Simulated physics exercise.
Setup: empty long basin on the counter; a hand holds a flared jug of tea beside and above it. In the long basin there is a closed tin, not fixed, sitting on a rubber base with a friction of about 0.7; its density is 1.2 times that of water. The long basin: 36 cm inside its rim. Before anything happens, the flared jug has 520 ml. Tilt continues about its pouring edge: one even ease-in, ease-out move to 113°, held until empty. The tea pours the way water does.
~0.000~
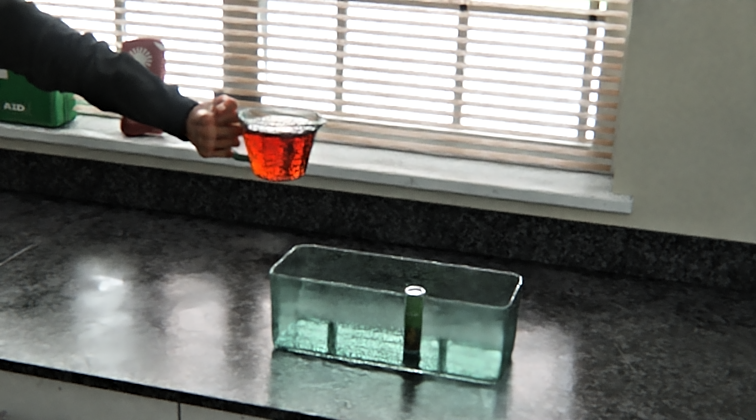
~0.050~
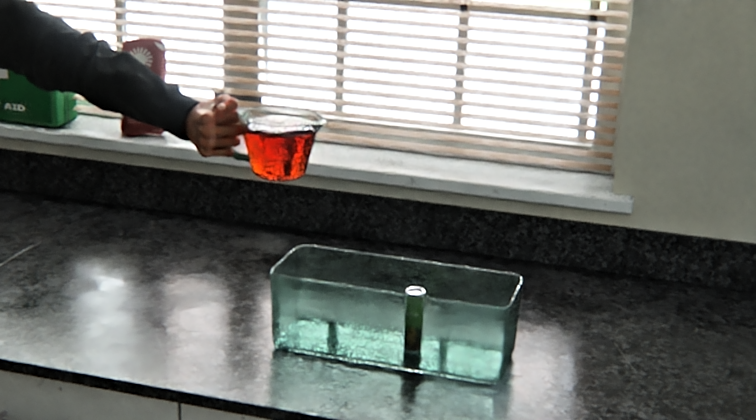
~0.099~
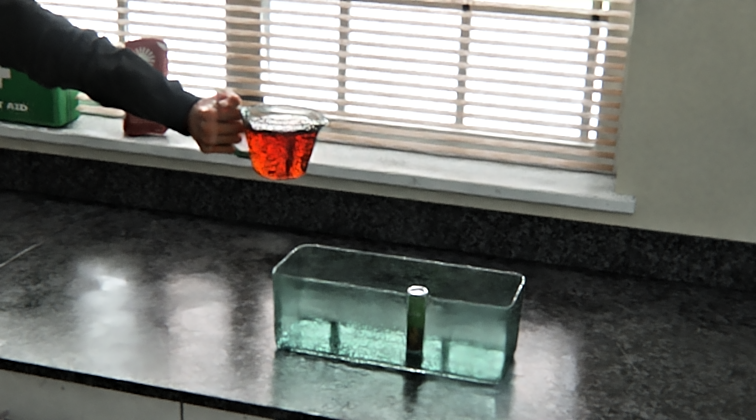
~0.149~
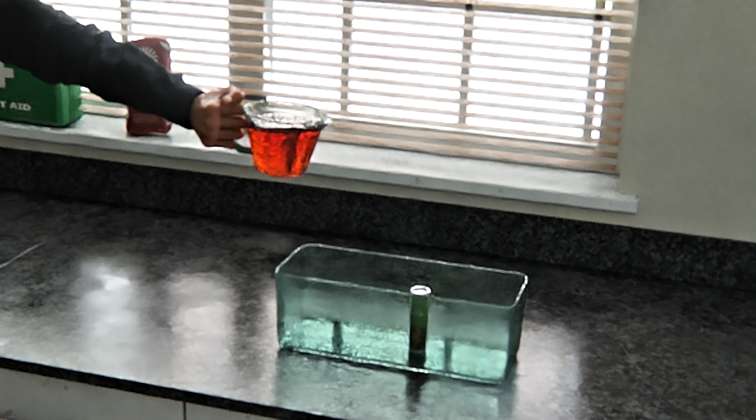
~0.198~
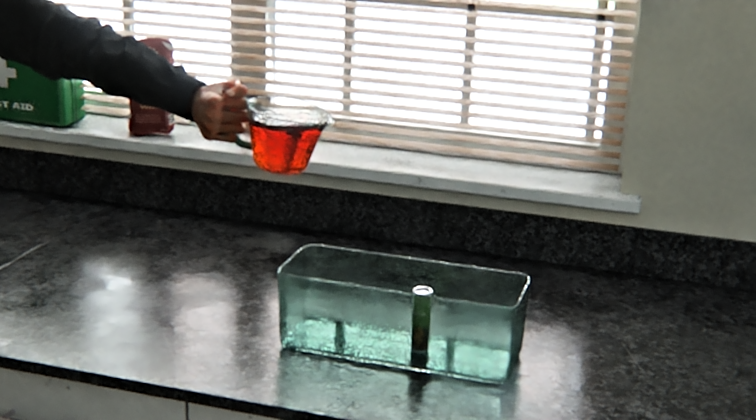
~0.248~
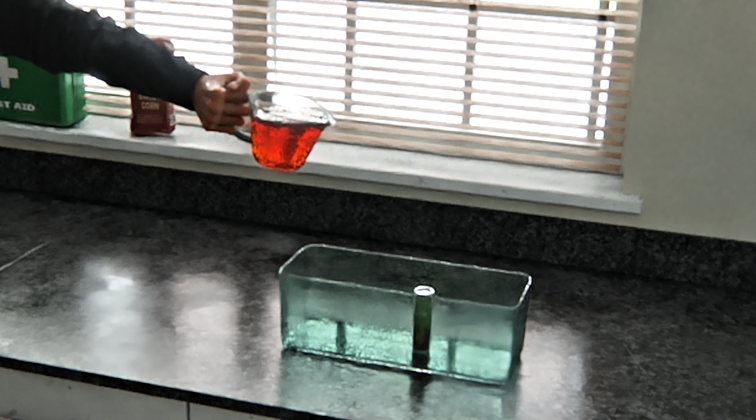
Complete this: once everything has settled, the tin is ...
Once everything has settled, the tin is lying over.
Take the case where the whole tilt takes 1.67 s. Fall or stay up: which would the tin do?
In that case the tin overturns.
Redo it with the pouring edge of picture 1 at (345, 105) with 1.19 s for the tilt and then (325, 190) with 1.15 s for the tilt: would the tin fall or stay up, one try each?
First it remains upright; then it remains upright.
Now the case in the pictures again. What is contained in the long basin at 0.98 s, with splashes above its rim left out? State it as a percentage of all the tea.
Close to 66 in a hundred.
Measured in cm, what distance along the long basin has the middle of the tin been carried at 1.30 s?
Roughly 10 cm.
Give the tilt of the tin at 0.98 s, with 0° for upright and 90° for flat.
The tilt is near 0°.
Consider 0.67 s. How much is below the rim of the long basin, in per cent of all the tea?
At that time the basin holds about 5 per cent of the liquid.
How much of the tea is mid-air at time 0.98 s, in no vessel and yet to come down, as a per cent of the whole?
In-air share: About 30 %.
Then, 0.67 s in, the tilt is 71° and 58 per cent is still to pour; the tin stands where it began.
Then, 0.98 s in, the tilt is 107° and 4 per cent is still to pour; the tin stands 4 cm from where it began.
Then, 1.30 s in, the tilt is 113° and 0 per cent is still to pour; the tin lies on its side.
Then, 1.65 s in, the tilt is 113° and 0 per cent is still to pour; the tin lies on its side.
Finally, the tin lies on its side.
